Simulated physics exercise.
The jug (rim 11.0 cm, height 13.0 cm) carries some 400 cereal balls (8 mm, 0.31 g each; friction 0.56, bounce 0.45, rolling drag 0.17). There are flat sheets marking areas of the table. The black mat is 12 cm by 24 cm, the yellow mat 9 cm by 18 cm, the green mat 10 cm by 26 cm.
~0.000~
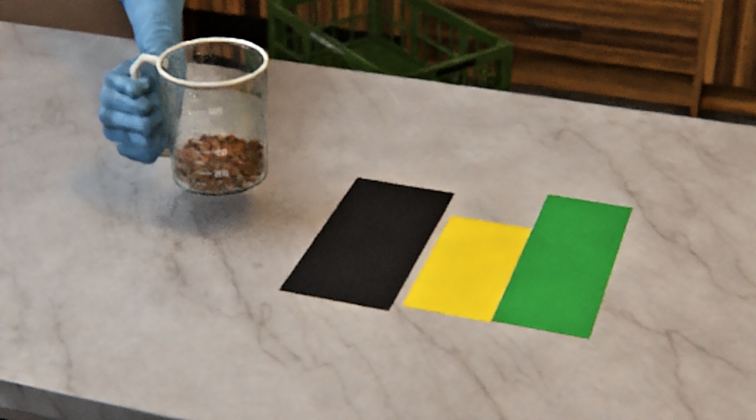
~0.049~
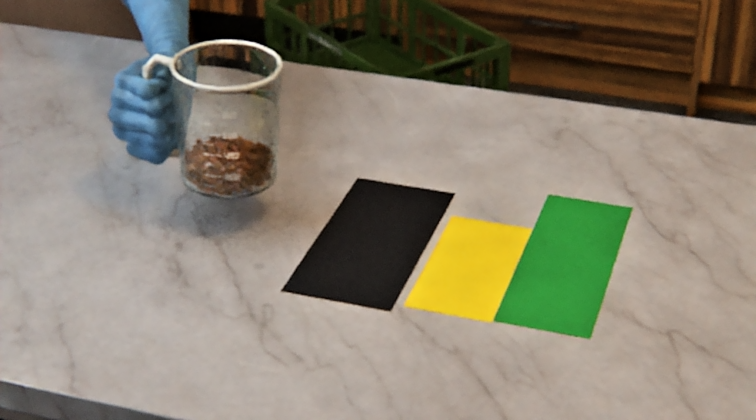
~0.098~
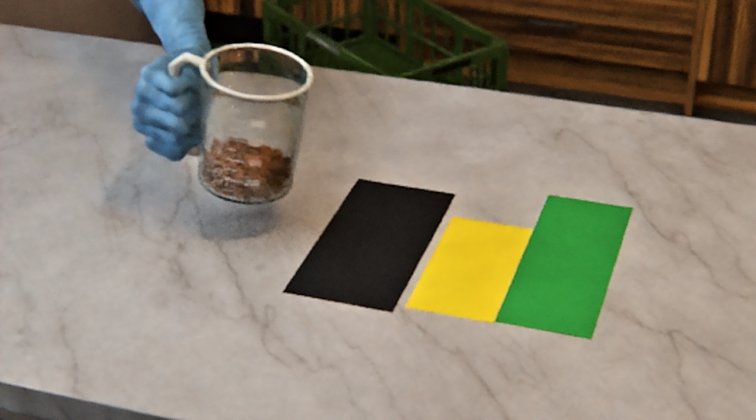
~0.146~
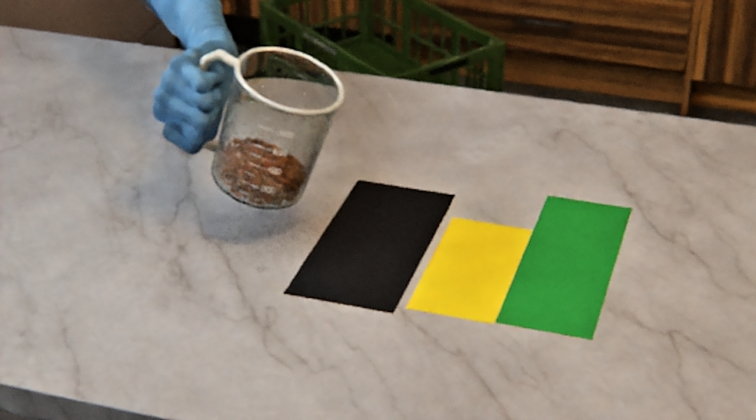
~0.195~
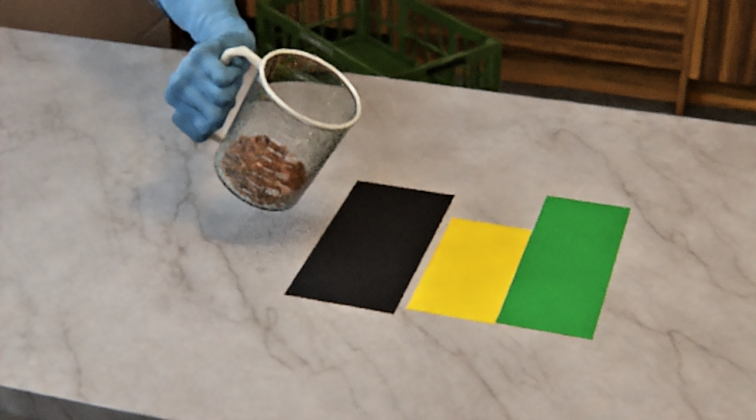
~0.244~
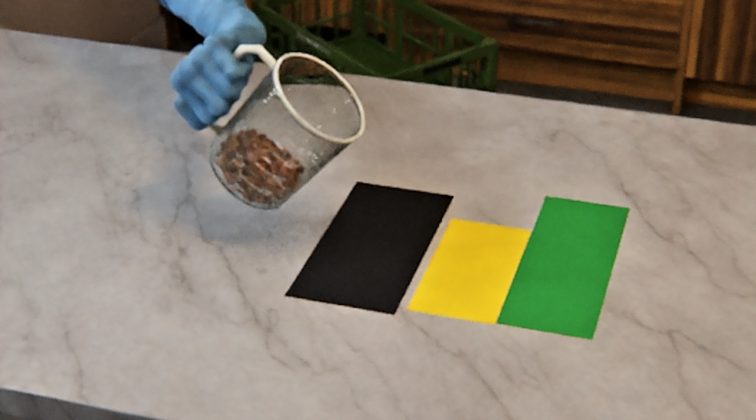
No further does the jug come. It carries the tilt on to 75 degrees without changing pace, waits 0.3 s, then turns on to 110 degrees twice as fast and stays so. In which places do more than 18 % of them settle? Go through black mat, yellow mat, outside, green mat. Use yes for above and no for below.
Black mat: Yes; yellow mat: No; outside: No; green mat: No.
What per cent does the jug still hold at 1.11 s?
Close to 100 in a hundred.
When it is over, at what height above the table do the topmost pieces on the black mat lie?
3.0 cm or so.
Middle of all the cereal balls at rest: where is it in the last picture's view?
About (362, 241).
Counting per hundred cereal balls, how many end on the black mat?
90 %, roughly.
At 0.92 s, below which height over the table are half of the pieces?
I'd say close to 12 cm.
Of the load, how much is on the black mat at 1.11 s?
0 per cent.
Then, at 0.51 s, tilt 75 degrees; jug 100 %; middle of all pieces on or above the table near (248, 149).
After 0.72 s, tilt 75 degrees; jug 100 %; middle of all pieces on or above the table near (253, 154).
After 0.92 s, tilt 110 degrees; jug 100 %; middle of all pieces on or above the table near (245, 134).
Then, at 1.11 s, tilt 110 degrees; jug 100 %; middle of all pieces on or above the table near (270, 157).
In the end, at 2.7 s, outside 5 %, jug 0 %, black mat 90 %, green mat 0 %, yellow mat 5 %.
